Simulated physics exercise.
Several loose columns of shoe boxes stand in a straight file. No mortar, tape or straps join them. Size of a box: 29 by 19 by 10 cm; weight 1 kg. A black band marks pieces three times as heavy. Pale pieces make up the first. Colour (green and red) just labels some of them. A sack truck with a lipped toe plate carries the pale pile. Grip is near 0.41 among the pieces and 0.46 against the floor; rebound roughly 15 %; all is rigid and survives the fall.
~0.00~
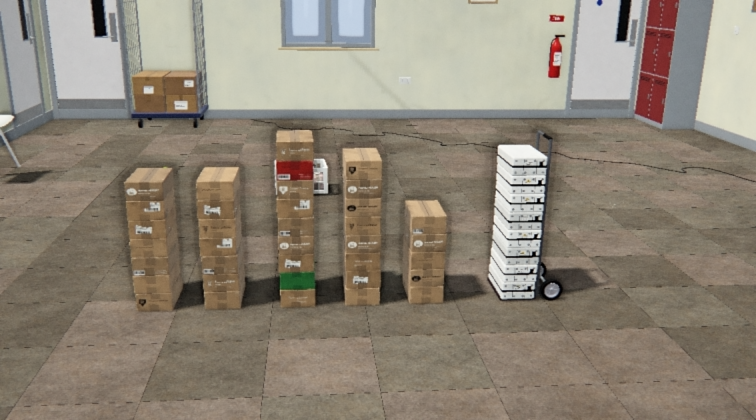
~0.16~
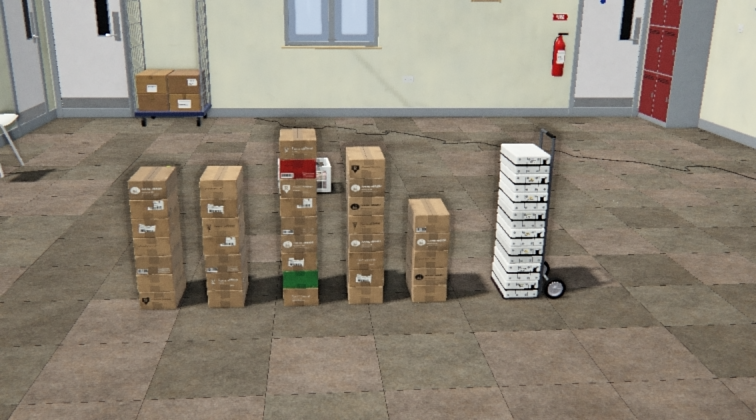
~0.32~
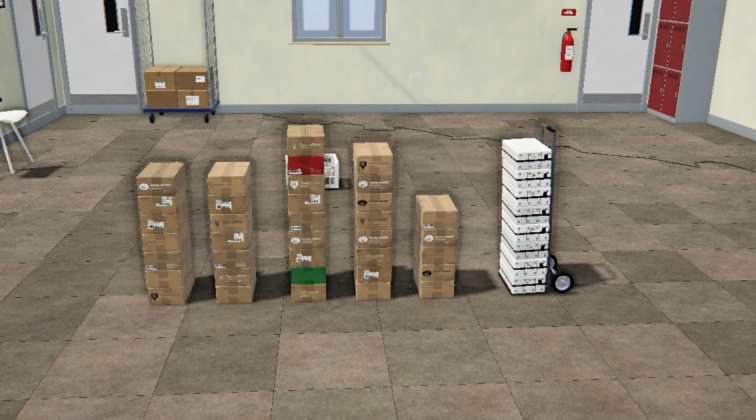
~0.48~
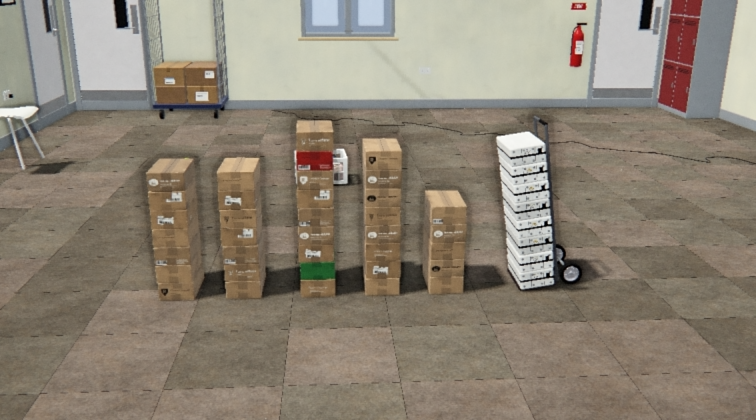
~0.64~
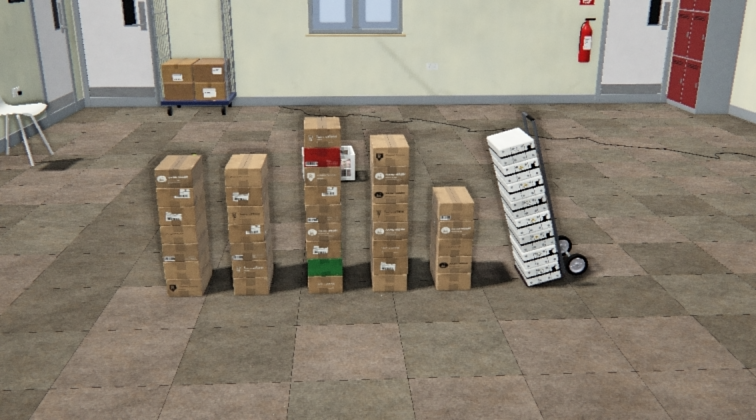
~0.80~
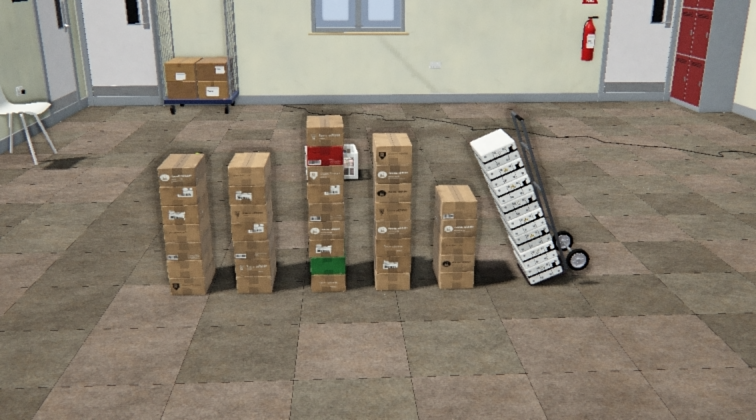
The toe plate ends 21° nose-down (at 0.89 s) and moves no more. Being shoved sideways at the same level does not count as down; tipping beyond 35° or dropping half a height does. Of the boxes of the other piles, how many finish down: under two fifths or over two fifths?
The part is over two fifths.
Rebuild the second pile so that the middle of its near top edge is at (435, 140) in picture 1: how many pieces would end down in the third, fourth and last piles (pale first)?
Then third 6, fourth 7, last 6.
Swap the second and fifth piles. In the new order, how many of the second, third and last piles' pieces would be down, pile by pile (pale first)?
In that case second 5, third 6, last 6.
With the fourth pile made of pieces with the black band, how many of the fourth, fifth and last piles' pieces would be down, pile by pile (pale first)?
Then fourth 0, fifth 0, last 0.
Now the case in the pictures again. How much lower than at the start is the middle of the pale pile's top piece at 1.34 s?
About 20 cm.
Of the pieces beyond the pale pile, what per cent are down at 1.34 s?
By then 0 per cent.
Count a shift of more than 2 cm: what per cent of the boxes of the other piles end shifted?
Shifted: 100 per cent.
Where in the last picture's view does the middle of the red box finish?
Around (122, 226).
Around 1.34 s, 8 of the pale pile down; none of the 36 other boxes down, 13 disturbed.
Around 2.36 s, 8 of the pale pile down; 16 of the 36 other boxes down; green box tipped 33°; red box tipped 29°, 7 cm lower.
Around 3.00 s, 8 of the pale pile down; 31 of the 36 other boxes down; green box tipped 35°, 42 mm lower; red box tipped 28°, 35 cm lower.
Finally (4.0 s), 8 of the pale pile down; 31 of the 36 other boxes down; green box tipped 35°, 43 mm lower; red box tipped 19°, 41 cm lower. That is 86 per cent. Seen by the last camera, middles, green box near (291, 263), red box near (122, 226).
